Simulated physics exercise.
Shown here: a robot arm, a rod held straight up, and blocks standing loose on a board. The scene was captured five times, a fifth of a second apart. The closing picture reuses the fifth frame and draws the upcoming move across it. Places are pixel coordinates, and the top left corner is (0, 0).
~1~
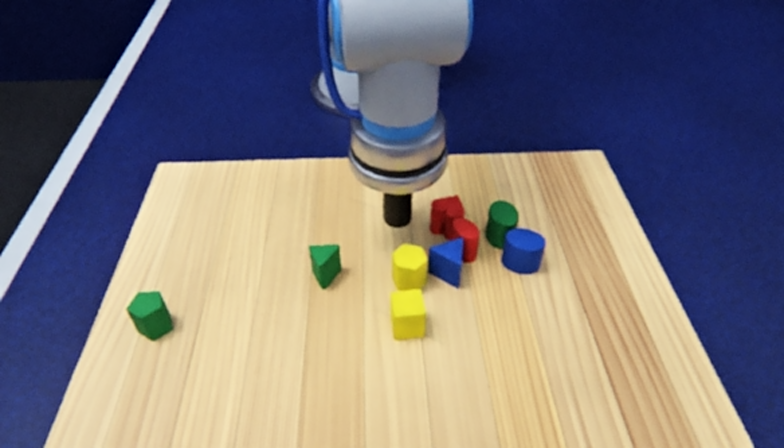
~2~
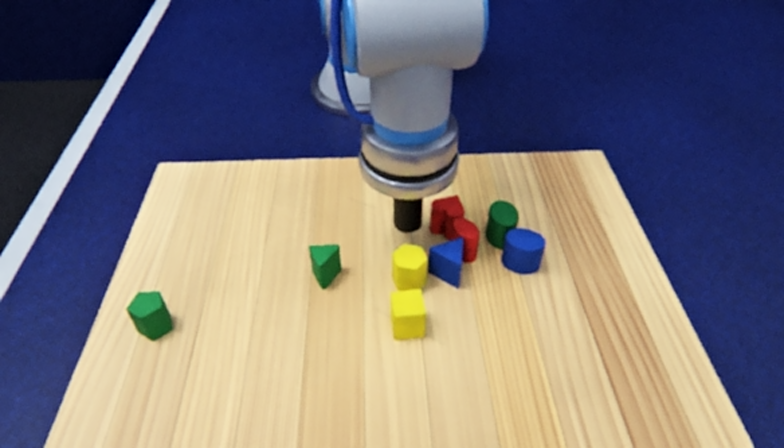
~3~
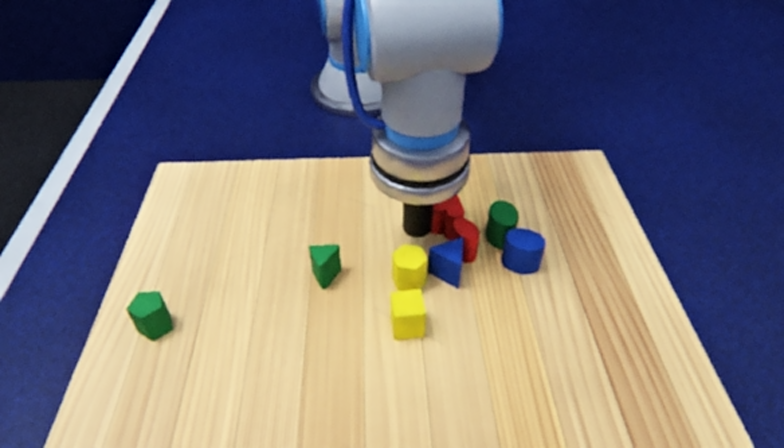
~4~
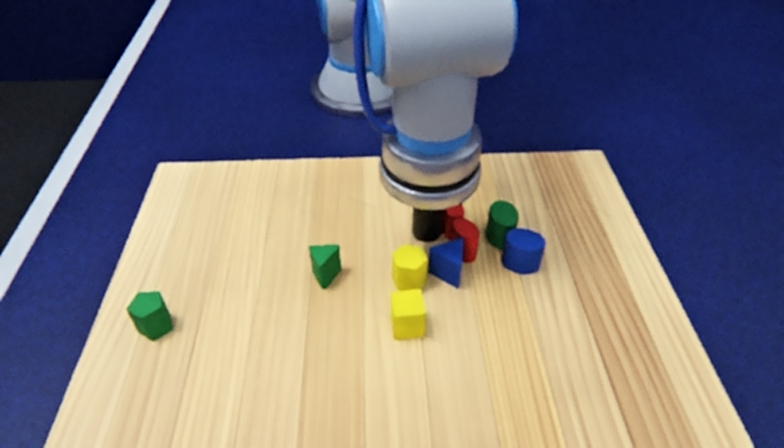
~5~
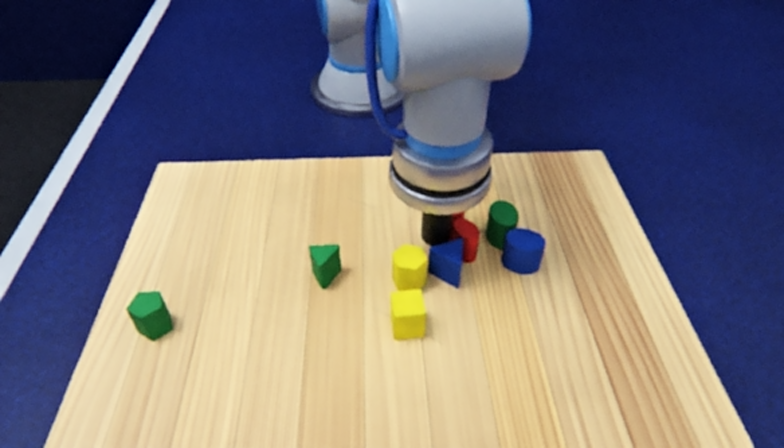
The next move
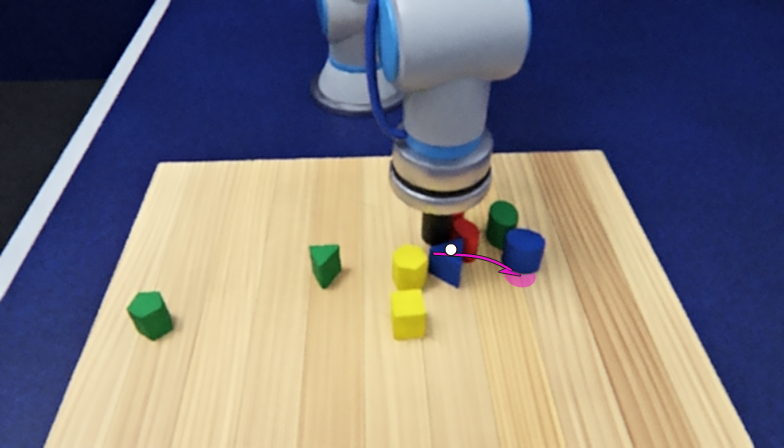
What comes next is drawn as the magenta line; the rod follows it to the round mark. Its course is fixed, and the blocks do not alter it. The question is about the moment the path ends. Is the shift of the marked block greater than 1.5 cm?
That would be a no.
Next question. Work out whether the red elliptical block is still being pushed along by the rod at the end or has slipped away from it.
No longer ahead of the rod.
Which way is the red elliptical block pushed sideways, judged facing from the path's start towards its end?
Its shift is leftward.
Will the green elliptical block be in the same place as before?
I'd say no.
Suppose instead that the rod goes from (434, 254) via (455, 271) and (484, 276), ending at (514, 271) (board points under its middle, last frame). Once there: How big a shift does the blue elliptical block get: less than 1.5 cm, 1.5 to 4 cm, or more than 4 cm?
From 1.5 to 4 cm.
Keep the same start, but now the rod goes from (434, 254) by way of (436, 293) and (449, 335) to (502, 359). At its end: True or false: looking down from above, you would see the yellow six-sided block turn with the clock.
It is true.
The drawn path runs from (434, 254) over (464, 255) and (494, 261) to (520, 276); the dot is on the blue triangle.
What follows on the original path. Halfway along, rod at (483, 241); blue triangle at (457, 250), turned 25° clockwise; red elliptical block at (510, 231), turned 15° clockwise; green elliptical block at (514, 211), turned 35° anticlockwise; blue elliptical block at (542, 243).
At the end, rod at (524, 259); blue triangle at (457, 250), turned 25° clockwise; red elliptical block at (541, 237); green elliptical block at (516, 211), turned 45° anticlockwise; blue elliptical block at (576, 249).
